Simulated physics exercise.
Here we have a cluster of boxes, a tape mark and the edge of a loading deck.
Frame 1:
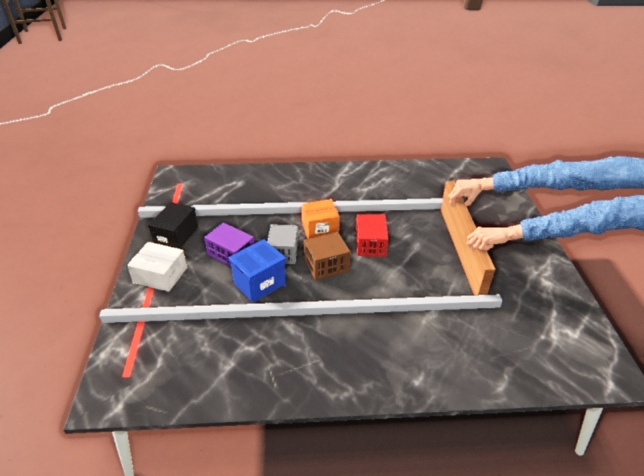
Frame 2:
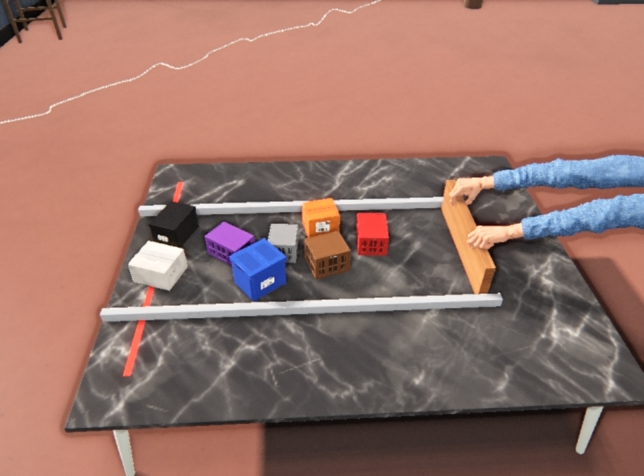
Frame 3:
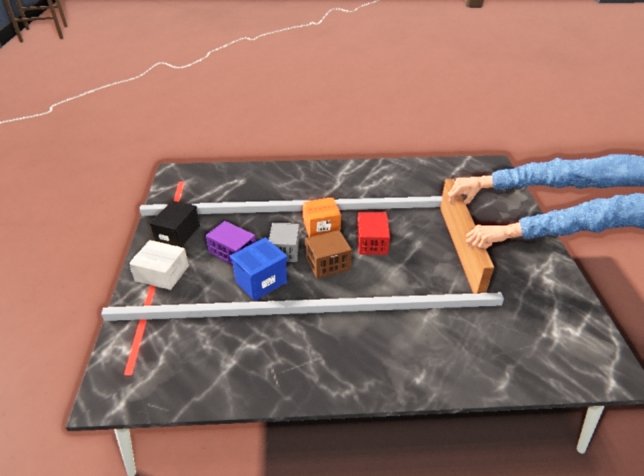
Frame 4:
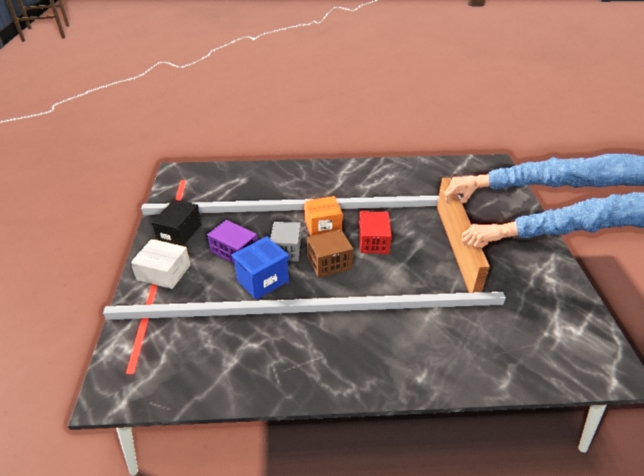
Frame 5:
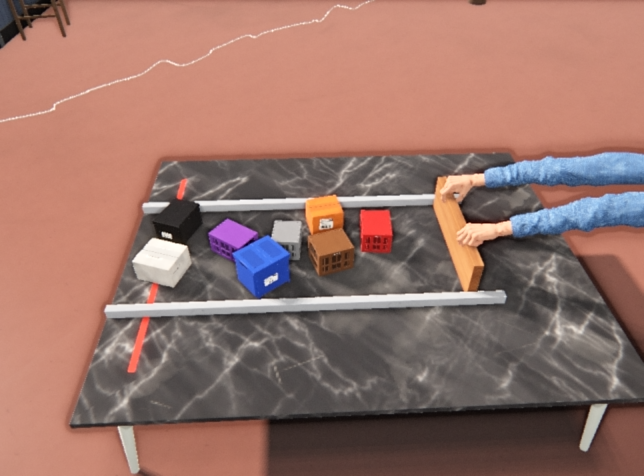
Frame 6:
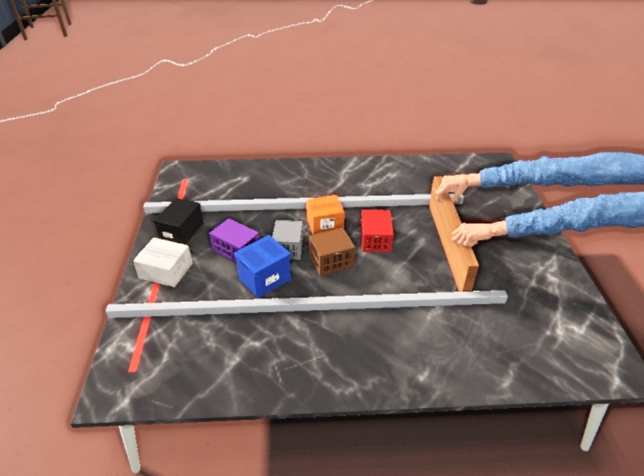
Two hands slide a wooden plank slightly left toward colored boxes that stay still.
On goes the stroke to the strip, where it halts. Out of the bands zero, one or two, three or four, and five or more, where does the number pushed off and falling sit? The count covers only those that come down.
After that push, what drops off the edge is a minimum of five.
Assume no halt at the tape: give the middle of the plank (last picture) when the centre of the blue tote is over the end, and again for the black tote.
Blue tote: (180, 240); black tote: (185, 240).
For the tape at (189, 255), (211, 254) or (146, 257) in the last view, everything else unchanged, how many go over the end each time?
The three tries give 2, 1 and 5.
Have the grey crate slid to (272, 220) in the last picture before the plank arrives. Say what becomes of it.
It goes off the edge.
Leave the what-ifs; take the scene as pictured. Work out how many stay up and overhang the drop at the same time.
I'd put it at 0.
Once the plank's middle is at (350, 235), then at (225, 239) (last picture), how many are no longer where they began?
3 by the first point, 8 by the second.
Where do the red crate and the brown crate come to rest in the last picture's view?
In order, first (150, 240), then (140, 266).
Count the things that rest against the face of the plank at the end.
Total: 3.
Early on, none off yet; white parcel at rest near (164, 262); black tote at rest near (180, 222); purple crate at rest near (235, 242).
A while later, none off yet; white parcel travelled a little near (159, 265); black tote travelled a little near (168, 220); purple crate travelled about its own width near (180, 243).
Finally, the number that fall off is five or more; lost, grey crate, blue tote, purple crate, black tote and white parcel.
